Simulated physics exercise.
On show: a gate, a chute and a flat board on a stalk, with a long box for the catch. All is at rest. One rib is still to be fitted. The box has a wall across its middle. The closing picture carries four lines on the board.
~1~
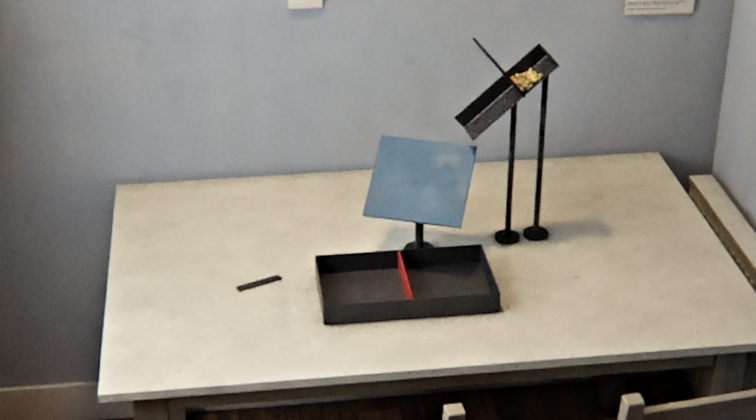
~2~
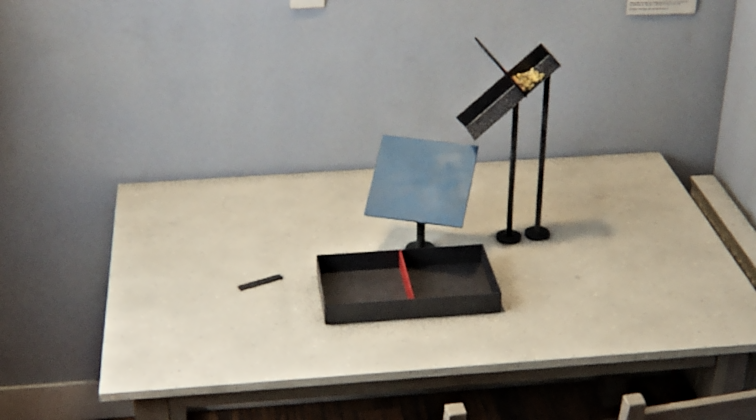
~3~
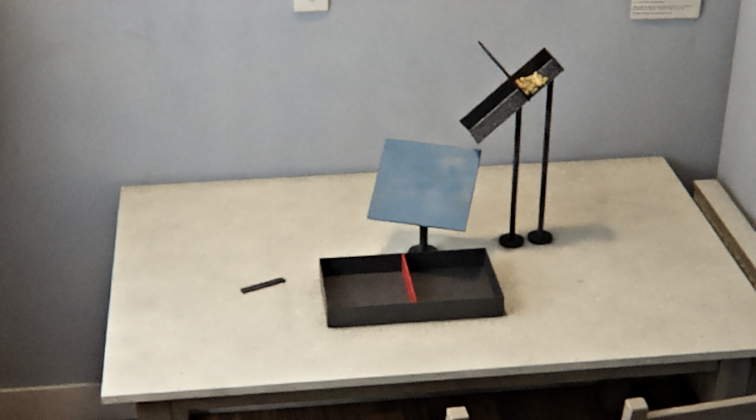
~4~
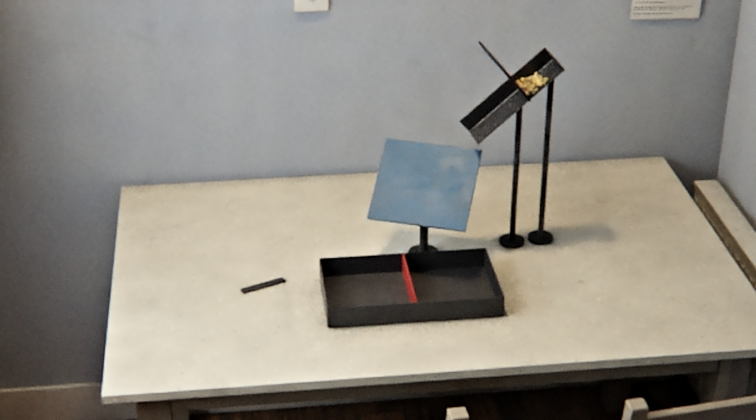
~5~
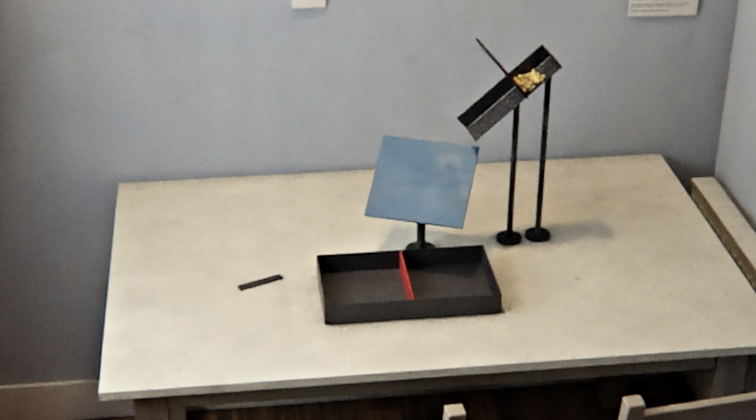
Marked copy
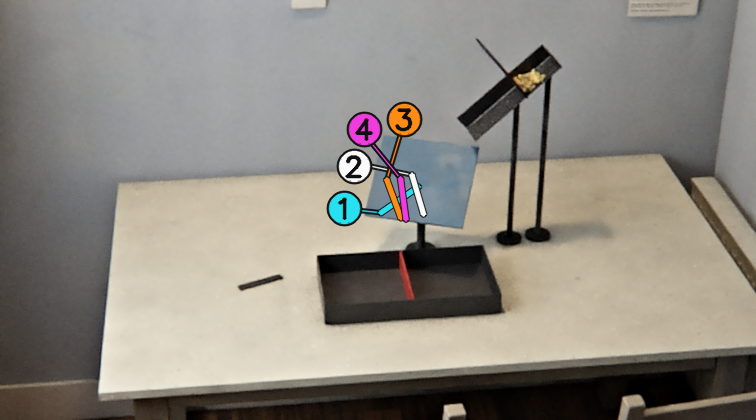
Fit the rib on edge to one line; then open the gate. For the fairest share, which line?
The answer is line 3.
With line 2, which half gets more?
Right.
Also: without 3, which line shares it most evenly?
That is line 4.
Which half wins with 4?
Right.
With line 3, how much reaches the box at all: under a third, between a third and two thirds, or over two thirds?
Line 3 gives over two thirds.
On the marked copy, line 1 from (418, 186) to (380, 212); line 2 from (412, 175) to (423, 214); line 3 from (386, 179) to (400, 217); line 4 from (400, 178) to (405, 219).
For line 1, of what is caught, the larger part in the left half, about a tenth in the right.
For line 2, of what is caught, about a tenth in the left half, almost all in the right.
For line 3, of what is caught, roughly half in the left half, roughly half in the right.
For line 4, of what is caught, roughly a quarter in the left half, the larger part in the right.
